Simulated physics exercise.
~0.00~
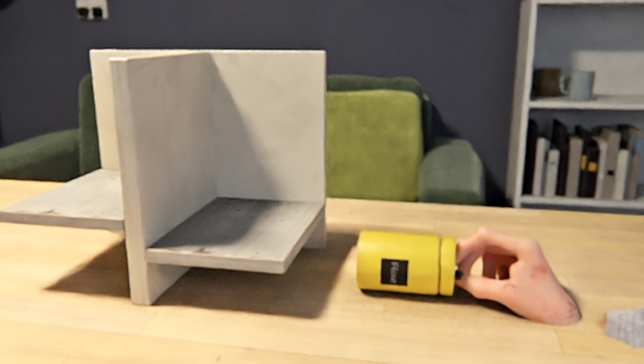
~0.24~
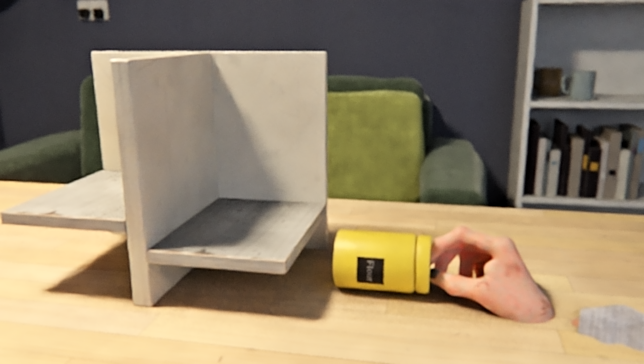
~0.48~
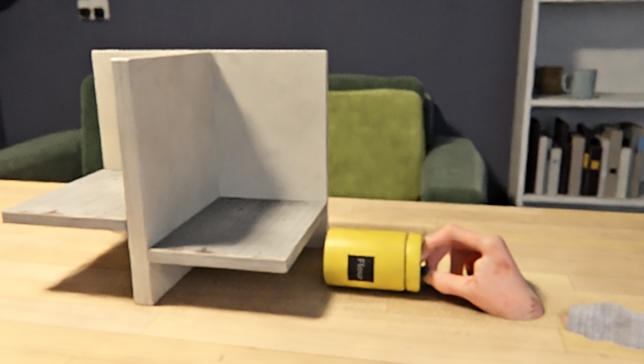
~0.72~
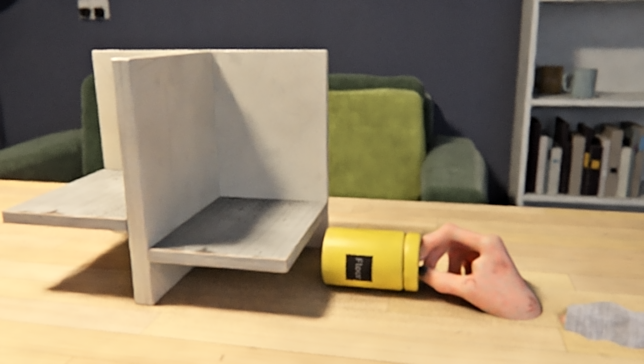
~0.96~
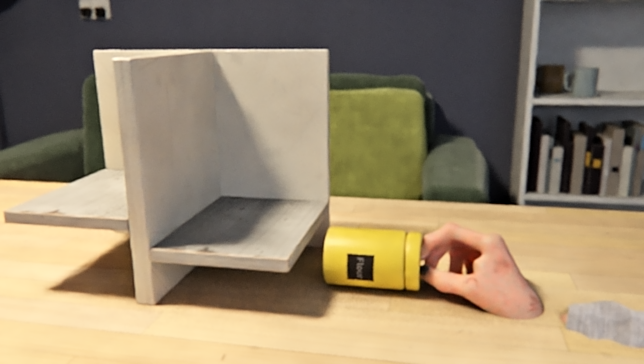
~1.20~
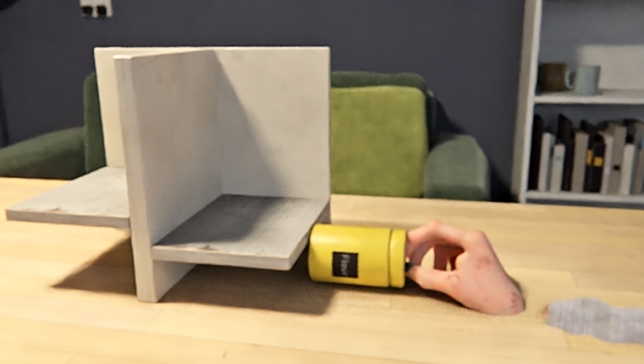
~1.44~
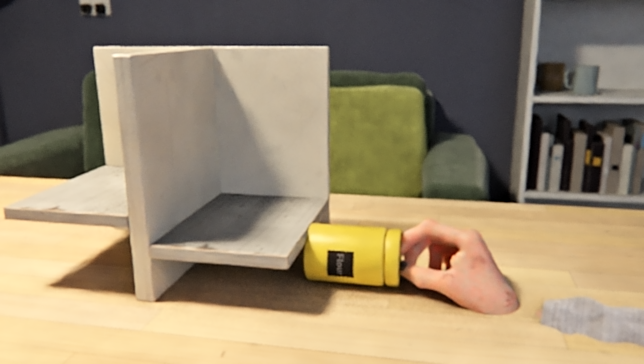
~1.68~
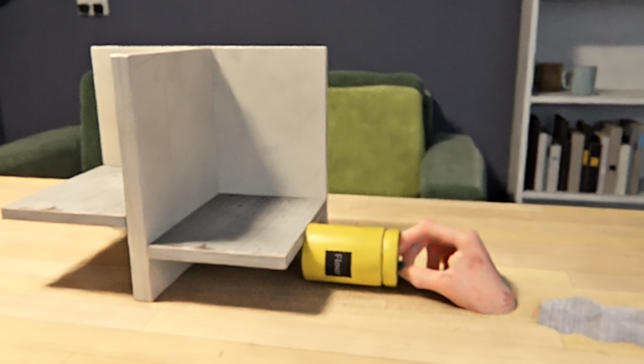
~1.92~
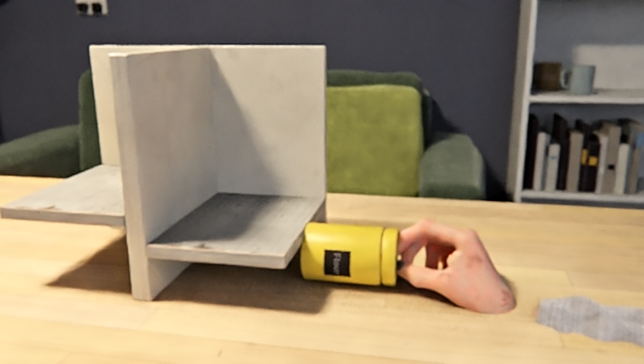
On a light wooden table in a room with a green sofa and a bookshelf behind, a pale shelf unit of crossed panels stands with its low boards raised just above the surface. To its right, a hand holds the end of a yellow jar lying on its side. The hand pushes the jar left toward the low board, then pauses briefly near it. It slides the jar a little farther, up to the opening. There the jar stops against the shelf's edge, still on its side and outside, with the hand still holding it.
